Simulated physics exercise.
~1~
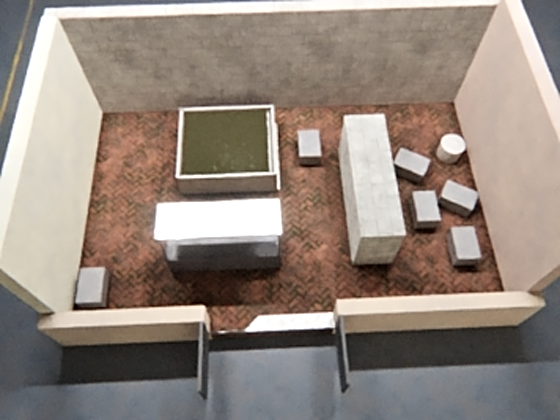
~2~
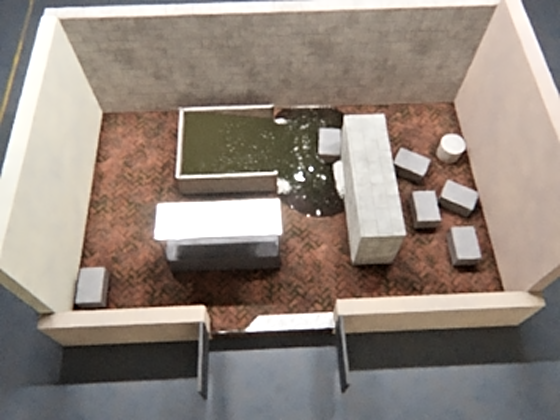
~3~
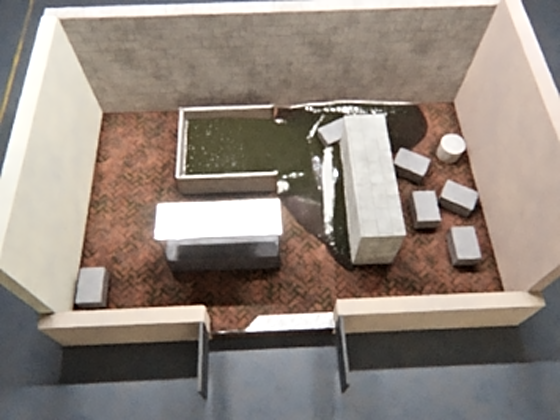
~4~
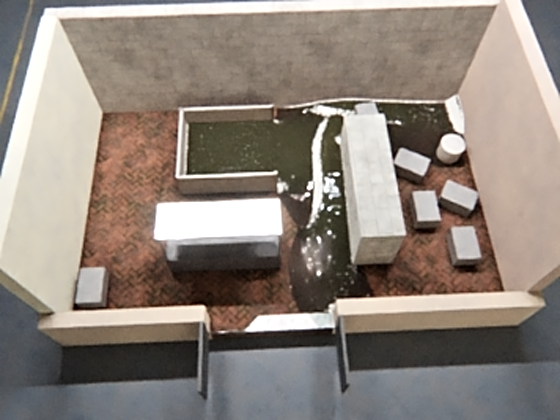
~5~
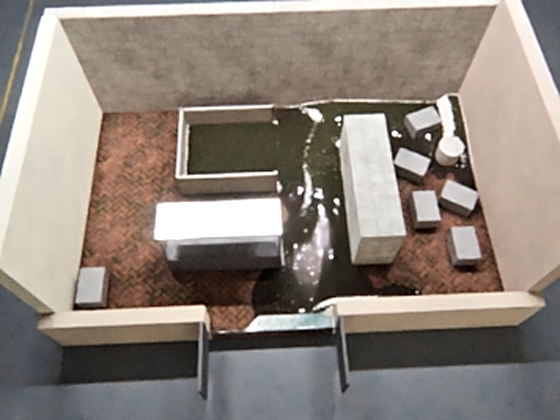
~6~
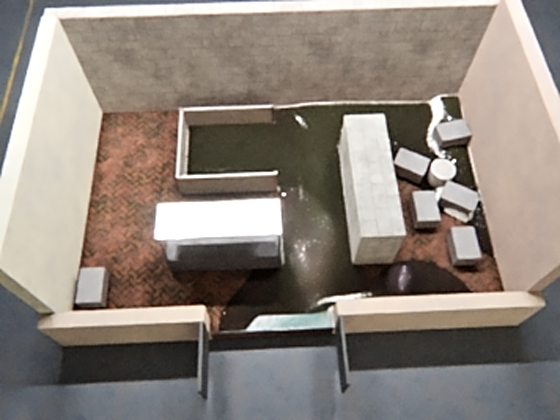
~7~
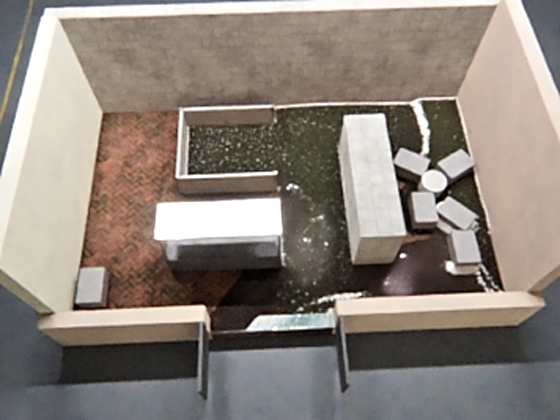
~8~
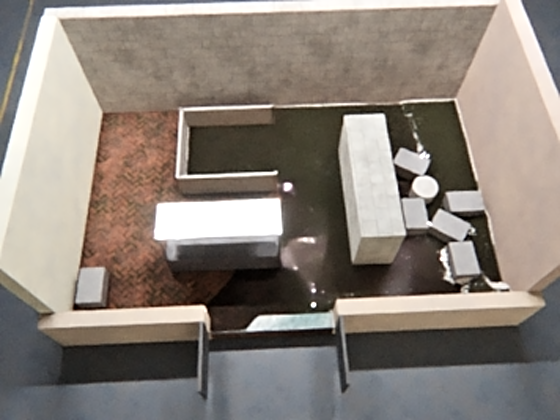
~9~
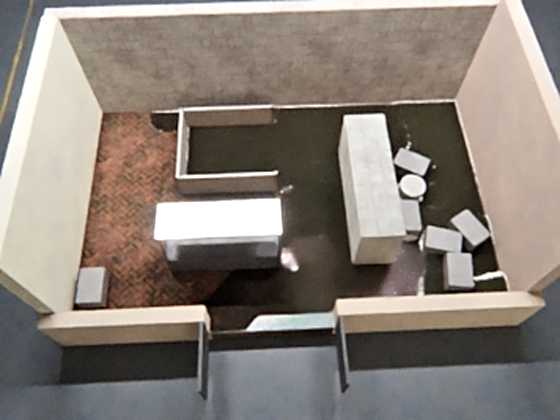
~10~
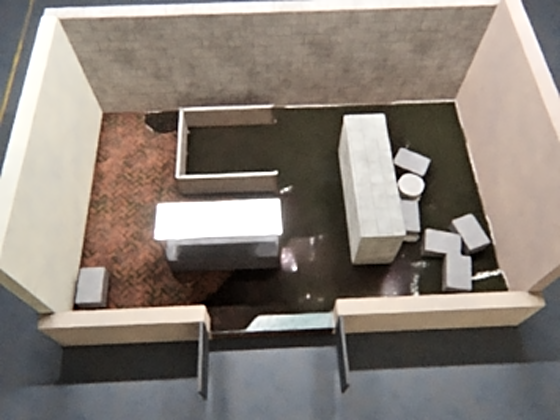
A walled hall with a reddish brick floor holds a square tank of dark green water, a long pale block, a white-topped block, several grey crates and a white tub. The tank's right wall gives way, and water gushes out, pushing the nearest crate to the right. The flood spreads around the long block and toward the front opening, carrying that crate along the back. It reaches the cluster on the right, where crates and tub shift and turn, several drifting toward the near side. Finally they settle in dark water, while the left floor stays mostly uncovered.
